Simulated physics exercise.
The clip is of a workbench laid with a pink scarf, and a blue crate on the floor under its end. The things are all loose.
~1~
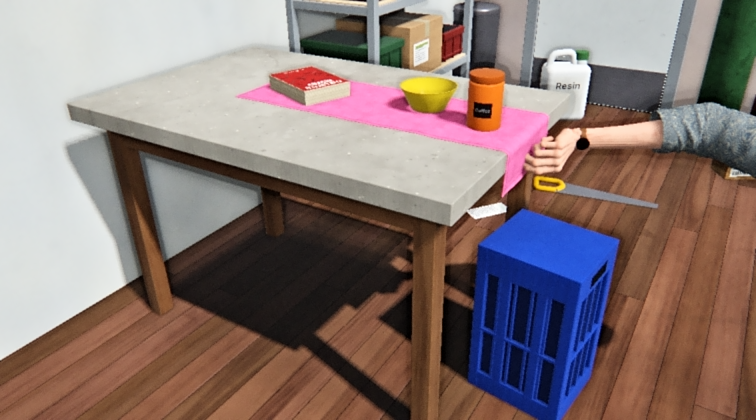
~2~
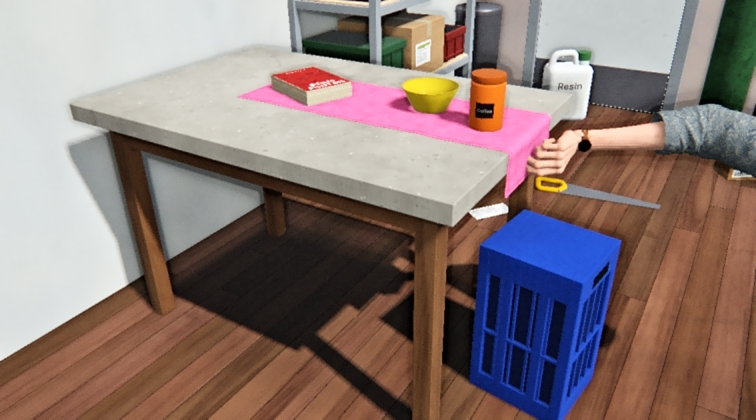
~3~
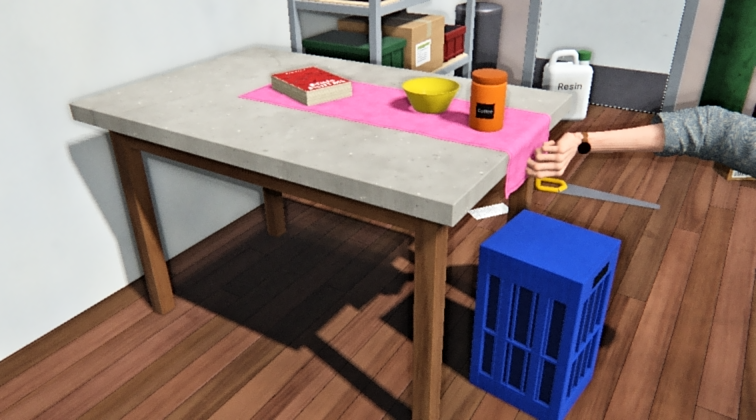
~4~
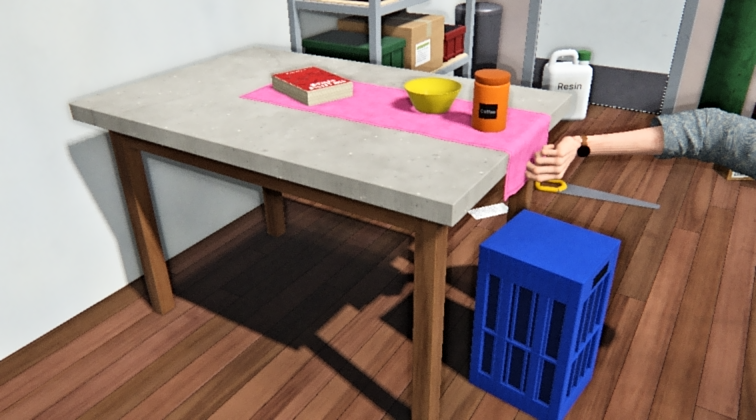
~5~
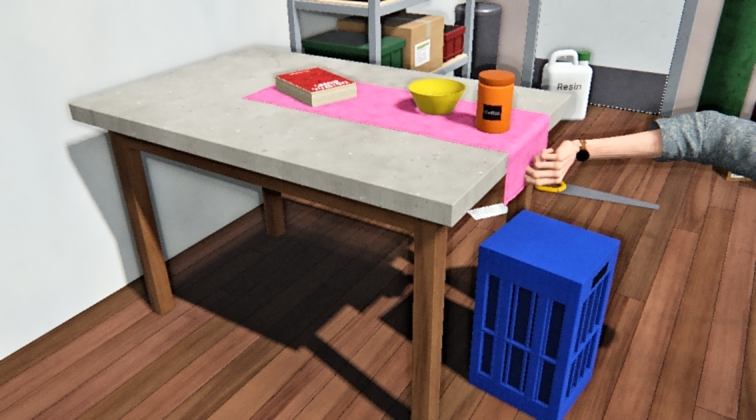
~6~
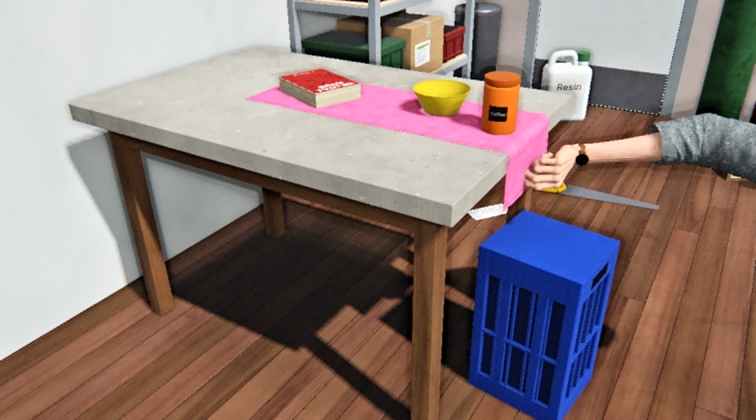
A hand at the right gripped the end of a pink cloth on a table and slowly drew it a little way down over the edge, and the red book, yellow bowl and orange jar shifted slightly right with it.
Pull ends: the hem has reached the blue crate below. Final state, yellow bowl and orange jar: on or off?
Yellow bowl - on; orange jar - off.
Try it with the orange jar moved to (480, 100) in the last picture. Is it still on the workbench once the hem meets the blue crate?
Placed there, it ends up off.
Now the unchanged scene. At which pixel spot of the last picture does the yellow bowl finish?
I'd put its resting spot close to pixel (489, 108).
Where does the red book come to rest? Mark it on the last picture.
At about (359, 95).
Then, 0.28 s on from there, hem going down; bowl moved a little; jar moved a little.
Then, 0.72 s on from there, hem on the crate; bowl carried along near (485, 107); jar over the edge.
Then, 1.16 s on from there, hem on the crate; bowl carried along near (489, 108); jar over the edge.
In the end, hem on the crate; bowl carried along near (489, 108); jar over the edge. The yellow bowl remains up there and the orange jar is carried off the end.
